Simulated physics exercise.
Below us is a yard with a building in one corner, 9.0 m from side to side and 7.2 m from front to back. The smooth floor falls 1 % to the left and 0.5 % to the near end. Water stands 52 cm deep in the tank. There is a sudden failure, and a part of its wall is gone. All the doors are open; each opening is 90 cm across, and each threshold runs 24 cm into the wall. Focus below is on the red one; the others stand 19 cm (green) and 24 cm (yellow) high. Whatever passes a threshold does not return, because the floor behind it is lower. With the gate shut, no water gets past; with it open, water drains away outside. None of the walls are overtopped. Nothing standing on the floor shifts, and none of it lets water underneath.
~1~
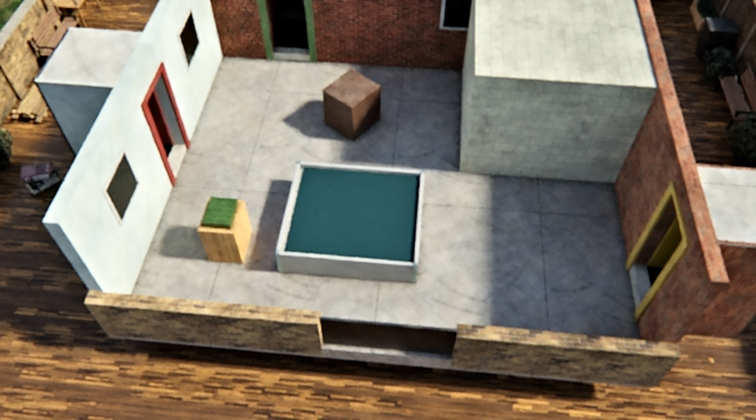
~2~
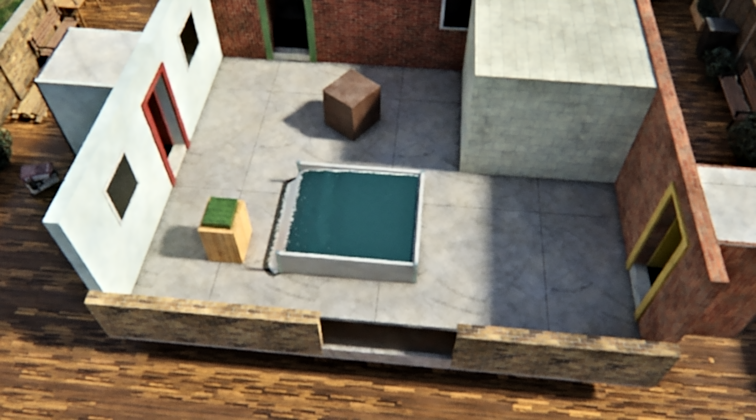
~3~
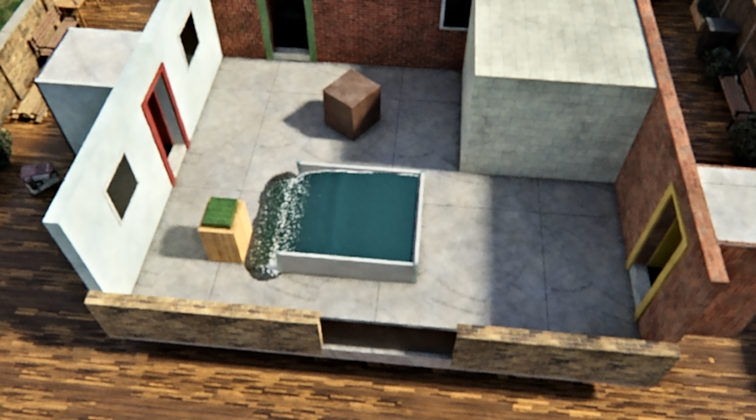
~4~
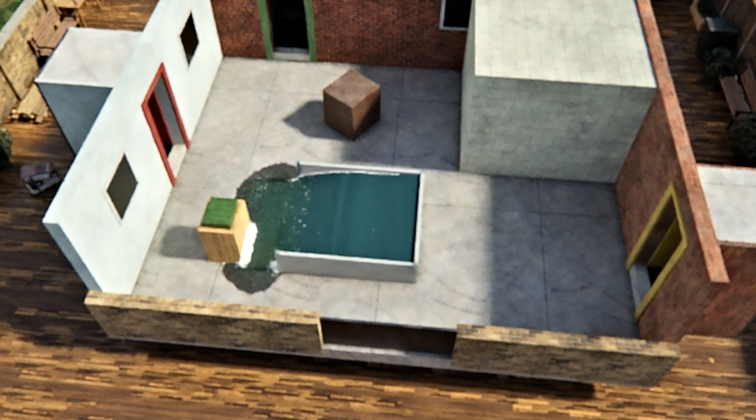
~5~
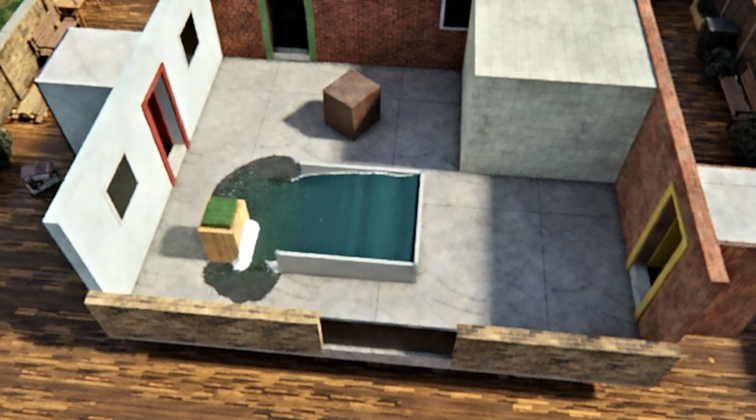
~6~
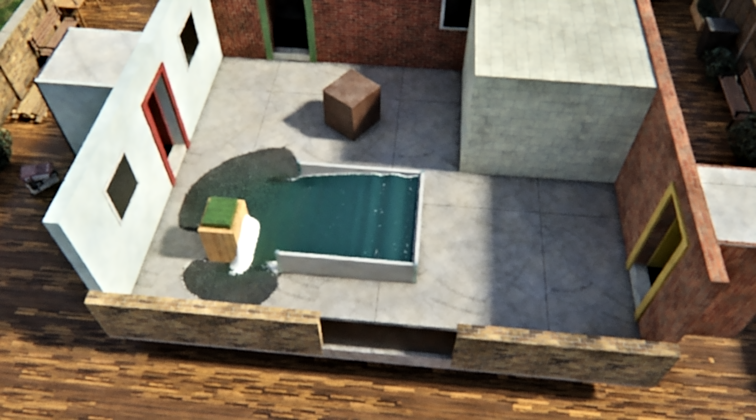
A walled concrete yard with a grey block of a building in its far right corner is seen from high above, surrounded by wooden decking. A pale-rimmed tank of teal water sits mid-yard, a wooden box topped with green to its left, a brown cube behind, a red-framed door in the white left wall. The tank's left side gives way and water pours out leftward, foaming around the box and spreading across the floor, while the camera stays still.
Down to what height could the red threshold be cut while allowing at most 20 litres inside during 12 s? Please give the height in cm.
It could go down to about 23 cm.
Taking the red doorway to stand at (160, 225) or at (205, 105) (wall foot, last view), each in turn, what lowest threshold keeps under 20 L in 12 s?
In turn: About 22 cm, about 9.5 cm.
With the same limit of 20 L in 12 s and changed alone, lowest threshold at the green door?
For green: Close to 8.0 cm.
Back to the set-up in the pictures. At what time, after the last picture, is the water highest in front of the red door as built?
1.6 s.
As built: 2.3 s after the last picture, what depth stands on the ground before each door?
The green door has 0 cm, the yellow door 0 cm and the red door 25 cm.
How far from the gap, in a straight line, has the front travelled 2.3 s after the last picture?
Roughly 5.4 m.
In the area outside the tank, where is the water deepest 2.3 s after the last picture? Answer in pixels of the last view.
Near (139, 274).
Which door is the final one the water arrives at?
The yellow door.
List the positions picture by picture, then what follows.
Still water, 52 cm deep, in the tank at (354, 213); the red door at (168, 131) is dry, in the first frame.
The front is at (268, 268), 0.3 m from the gap at (292, 218); 0.5 m2 of floor is wet, 52 cm left at the back, in the second frame.
The gap is at (293, 220), the front 0.7 m out at (250, 264); the back of the tank holds 52 cm, in the third frame.
The gap is at (293, 220), the front 1.2 m out at a hidden place; the back of the tank holds 52 cm, in the fourth frame.
The front is at a hidden place, 1.7 m from the gap at (293, 220); 3.6 m2 of floor is wet, 52 cm left at the back, in the fifth frame.
The front is at (184, 214), 2.2 m from the gap at (293, 220); 4.9 m2 of floor is wet, 49 cm left at the back; the red door at (168, 131), 3.0 m from the gap, is still 0.7 m from the nearest water, in the sixth frame.
Then, 0.7 s after the last picture water covers 20 % of the floor, deepest (39 cm) near (255, 242); 22 cm at the red door, 0 litres in over its 15 cm threshold.
Then, 2.3 s after the last picture water covers 35 % of the floor, deepest (30 cm) near (139, 274); 25 cm at the red door, 72 litres in over its 15 cm threshold.
Then, 11.3 s after the last picture water covers 100 % of the floor, deepest (10 cm) near (122, 318); 9 cm at the red door, 101 litres in over its 15 cm threshold.
At the red door as built, the water peaked near 28 cm, 1.5 s after the last picture.
With a threshold of 20 cm, 41 litres would have come in within the 12 s; with 27 cm, 4 litres. So under 20 litres takes about 23 cm.
